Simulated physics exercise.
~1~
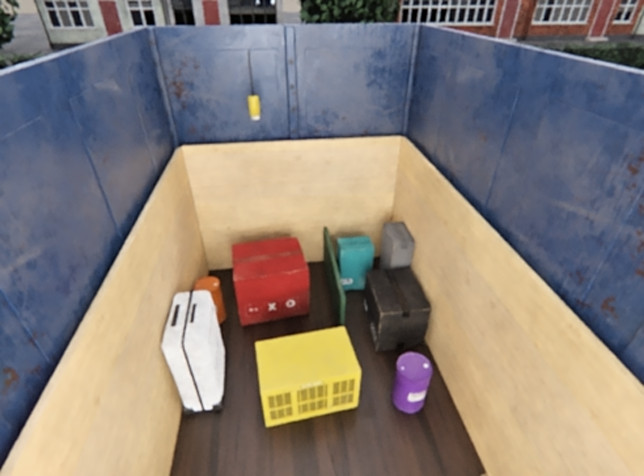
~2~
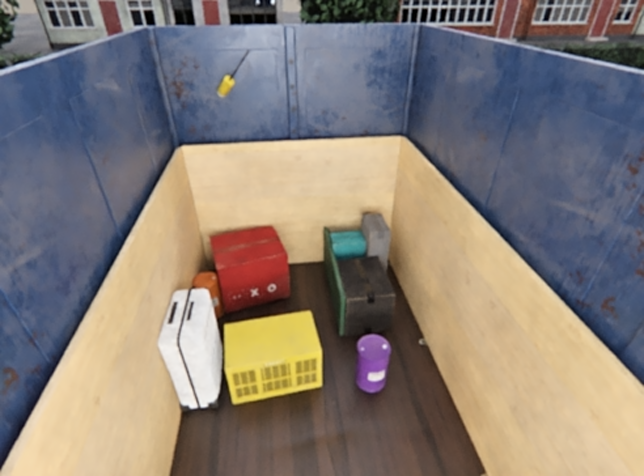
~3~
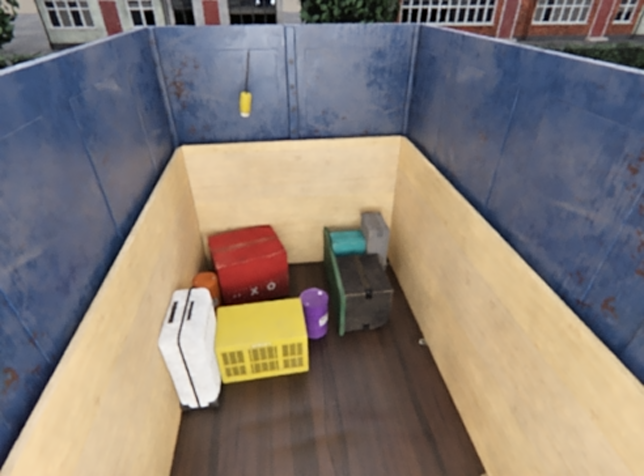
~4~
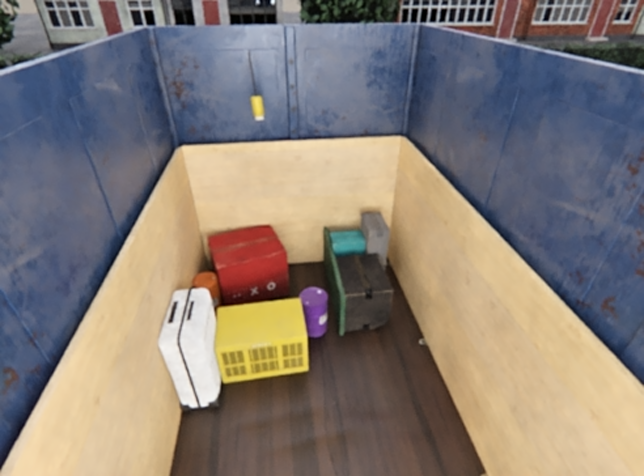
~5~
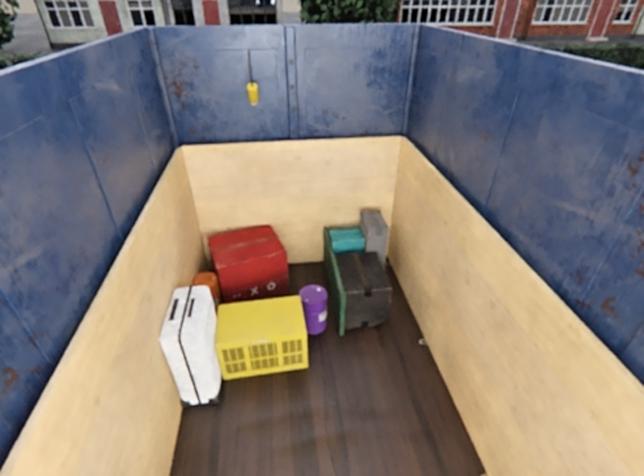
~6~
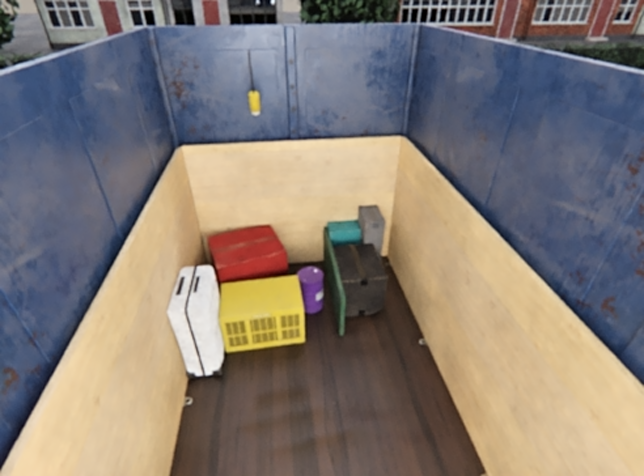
A load of boxes, cases and canisters slides about in a van's wood-lined bay, seen from the rear and above, facing the bulkhead. A white case and orange canister stand left, a red box behind a yellow chest in the middle, and black, turquoise and grey boxes right, beside a green board and a purple canister. The hanging yellow lamp swings as most of the load shifts left. The purple canister slides further, between chest and board, then everything pauses. Finally the load slides forwards, ending upright and bunched nearer the bulkhead.
